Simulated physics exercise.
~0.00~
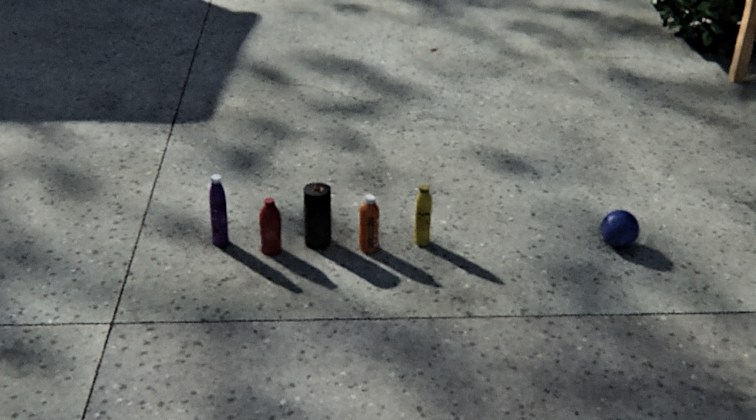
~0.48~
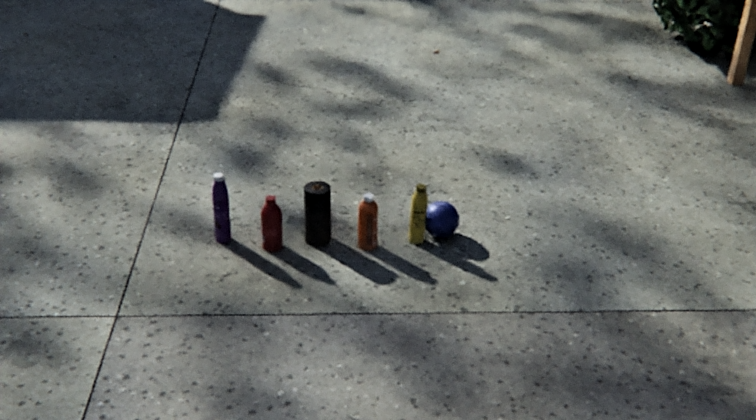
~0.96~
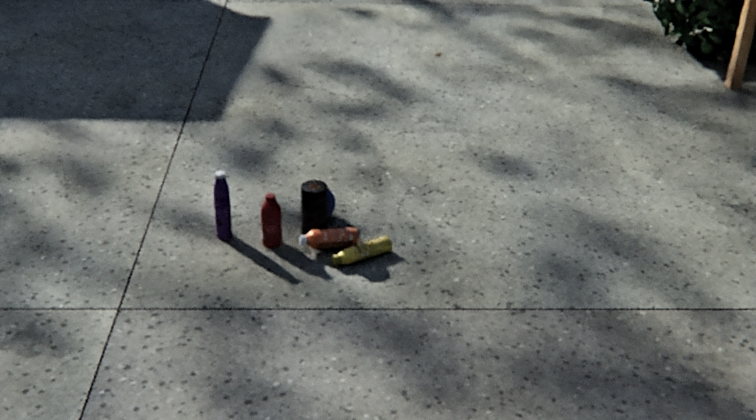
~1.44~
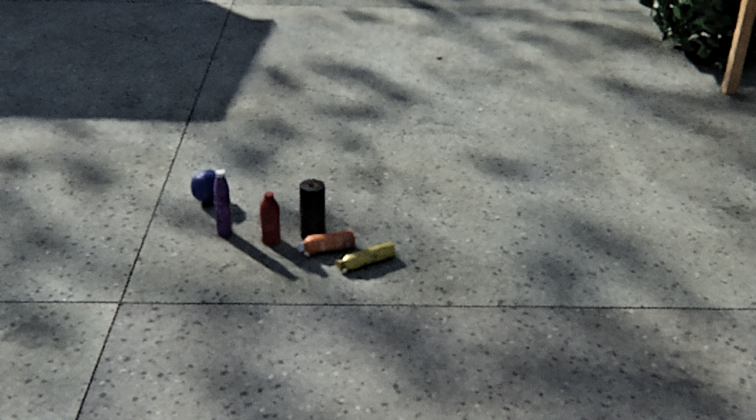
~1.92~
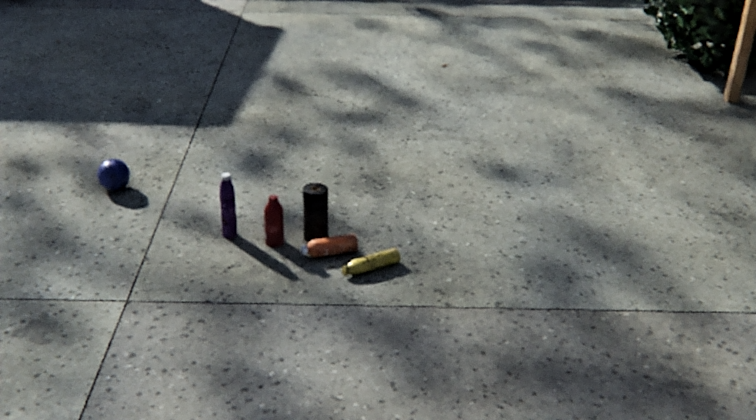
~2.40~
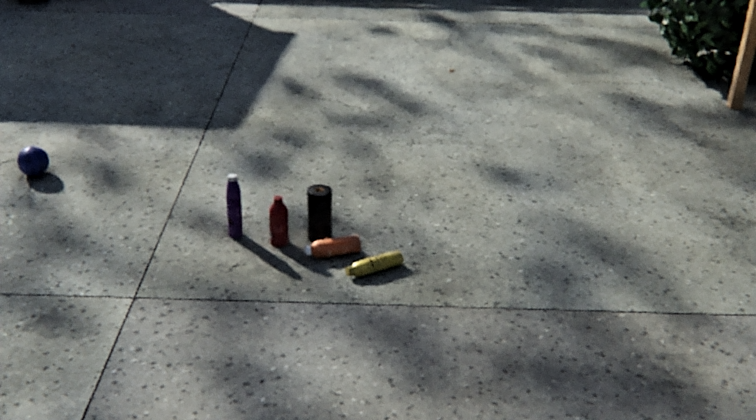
On a sunlit stretch of speckled concrete crossed by dark joints, seen from slightly above, a purple bottle, a red bottle, a black cylinder, an orange bottle and a yellow bottle stand in a row from left to right. A blue ball sits apart at the right and rolls left until it reaches the yellow bottle. The yellow and orange bottles topple over as the ball carries on behind the black cylinder. It passes behind the purple bottle and rolls away to the far left, leaving two bottles lying down and the other three objects upright.
